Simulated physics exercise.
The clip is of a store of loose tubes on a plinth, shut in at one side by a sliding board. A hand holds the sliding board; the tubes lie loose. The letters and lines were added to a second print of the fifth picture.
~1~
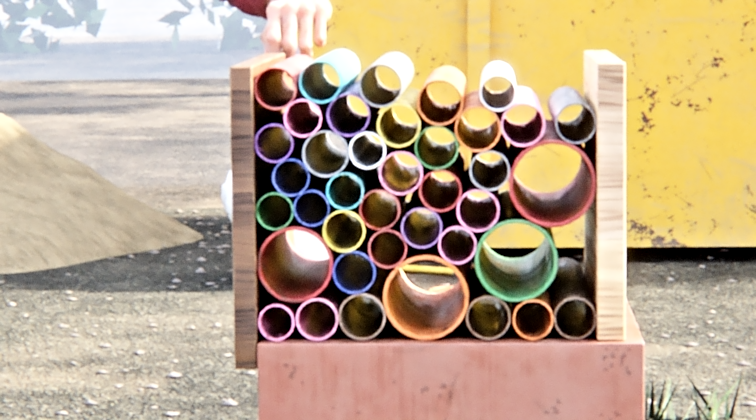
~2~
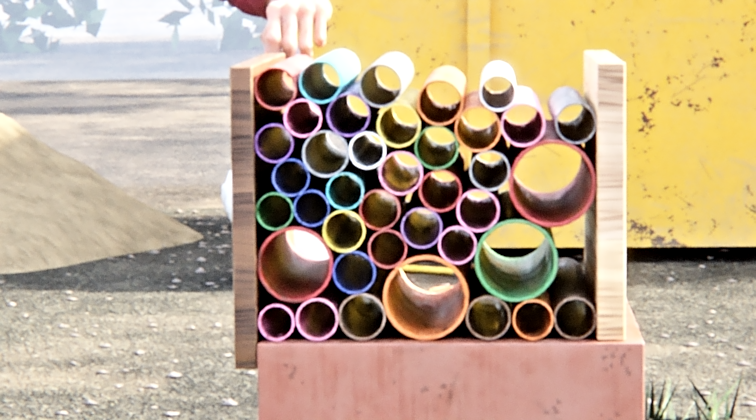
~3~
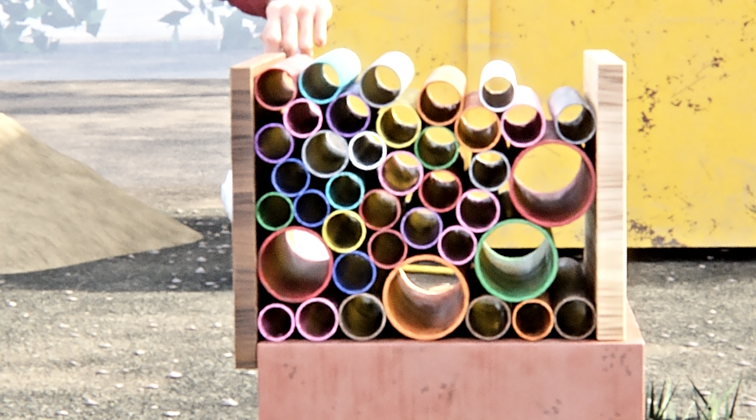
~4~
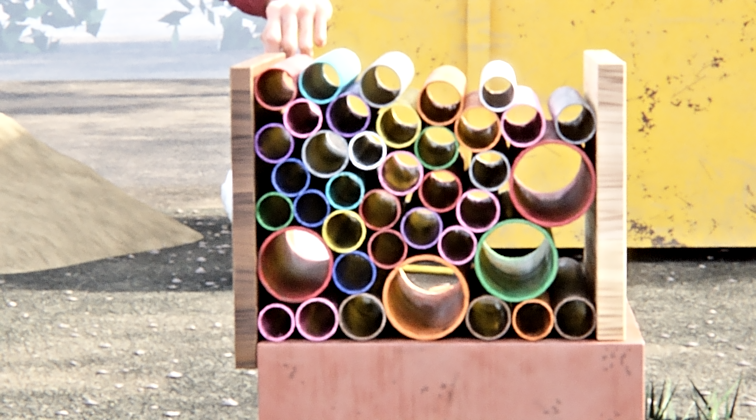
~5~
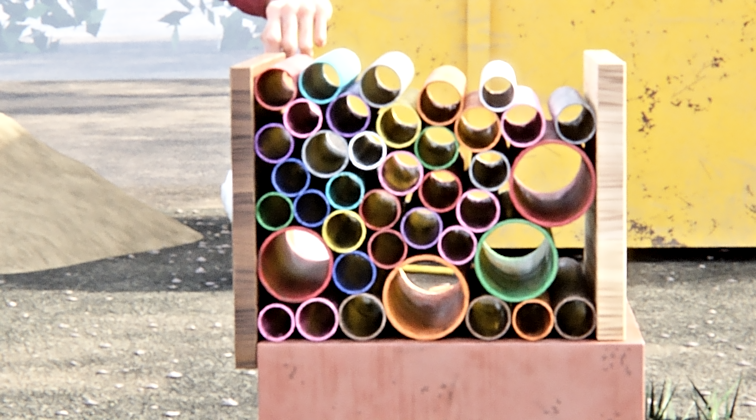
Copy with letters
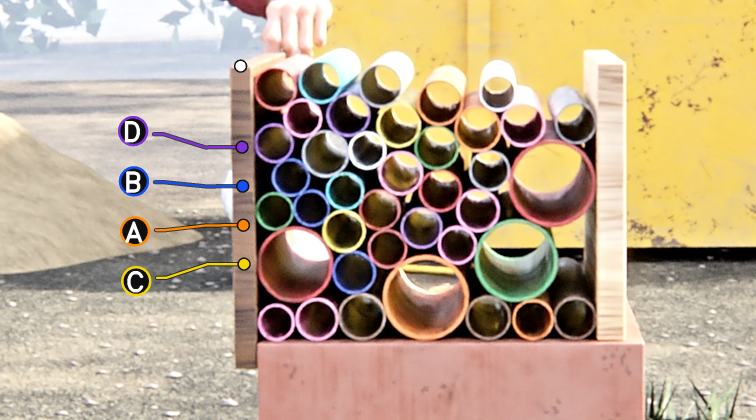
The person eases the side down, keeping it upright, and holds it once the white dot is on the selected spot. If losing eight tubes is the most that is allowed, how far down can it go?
Stop at A.
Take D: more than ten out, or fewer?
At D, fewer than ten.
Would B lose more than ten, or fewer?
It loses fewer than ten.
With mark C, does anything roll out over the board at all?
At C: Yes.
On the marked copy, A at (244, 225); B at (243, 186); C at (244, 264); D at (242, 147); the white dot at (241, 66).
Taking A. A third of the way, top of the board (254, 141).
Two thirds of the way, top of the board (256, 223).
When it is over, top of the board (256, 224), six out over the board.
As for the rest, B about four out over the board; C nine out over the board; D one out over the board.
